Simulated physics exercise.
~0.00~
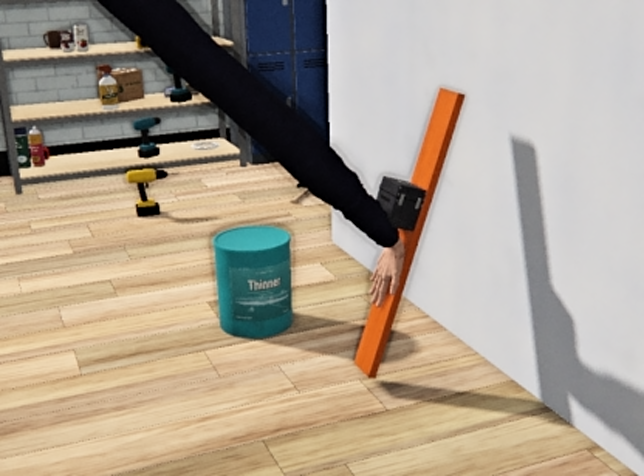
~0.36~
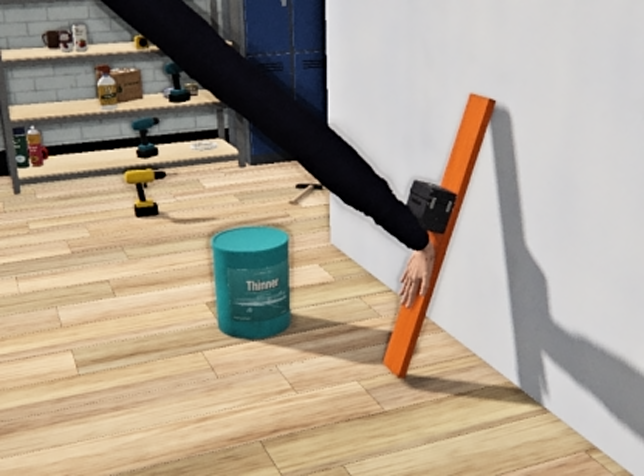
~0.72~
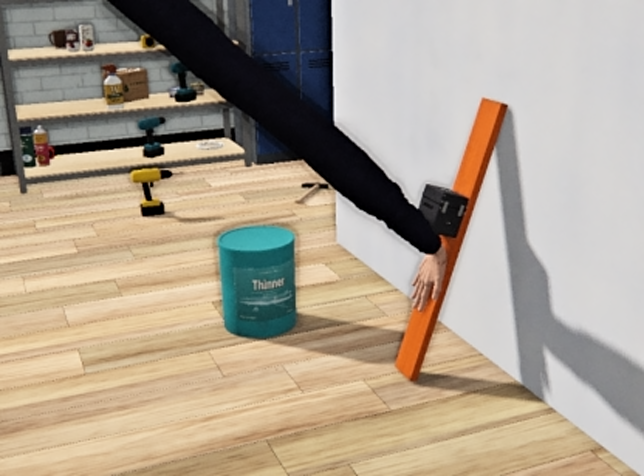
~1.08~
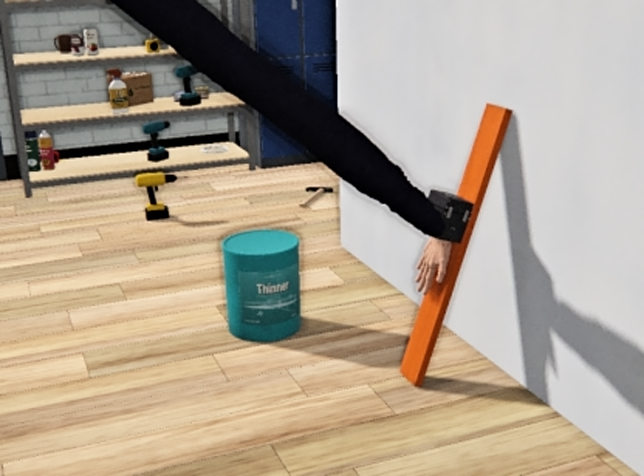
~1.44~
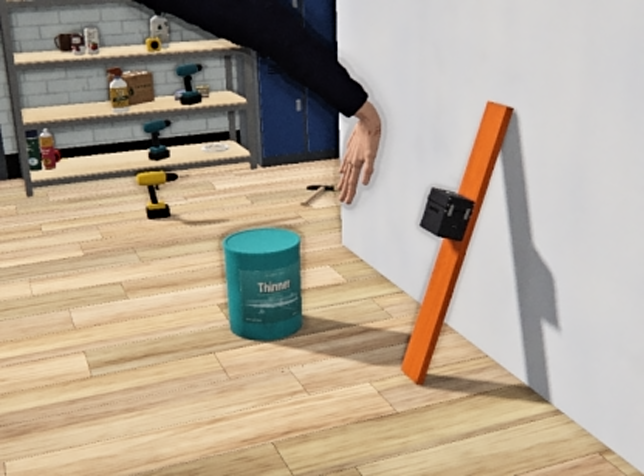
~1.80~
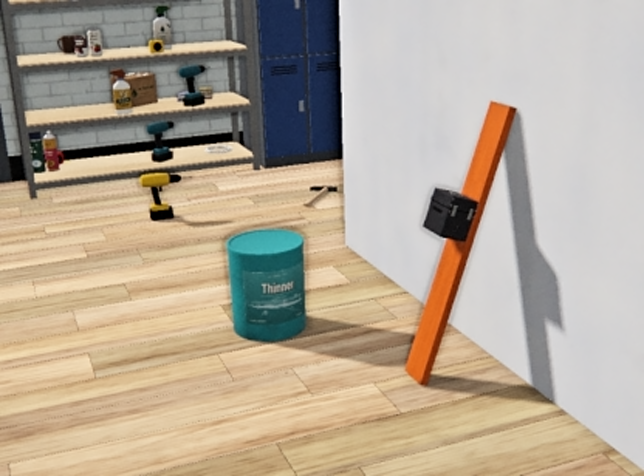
A hand leans an orange plank against the wall, then withdraws, and the plank stays up.
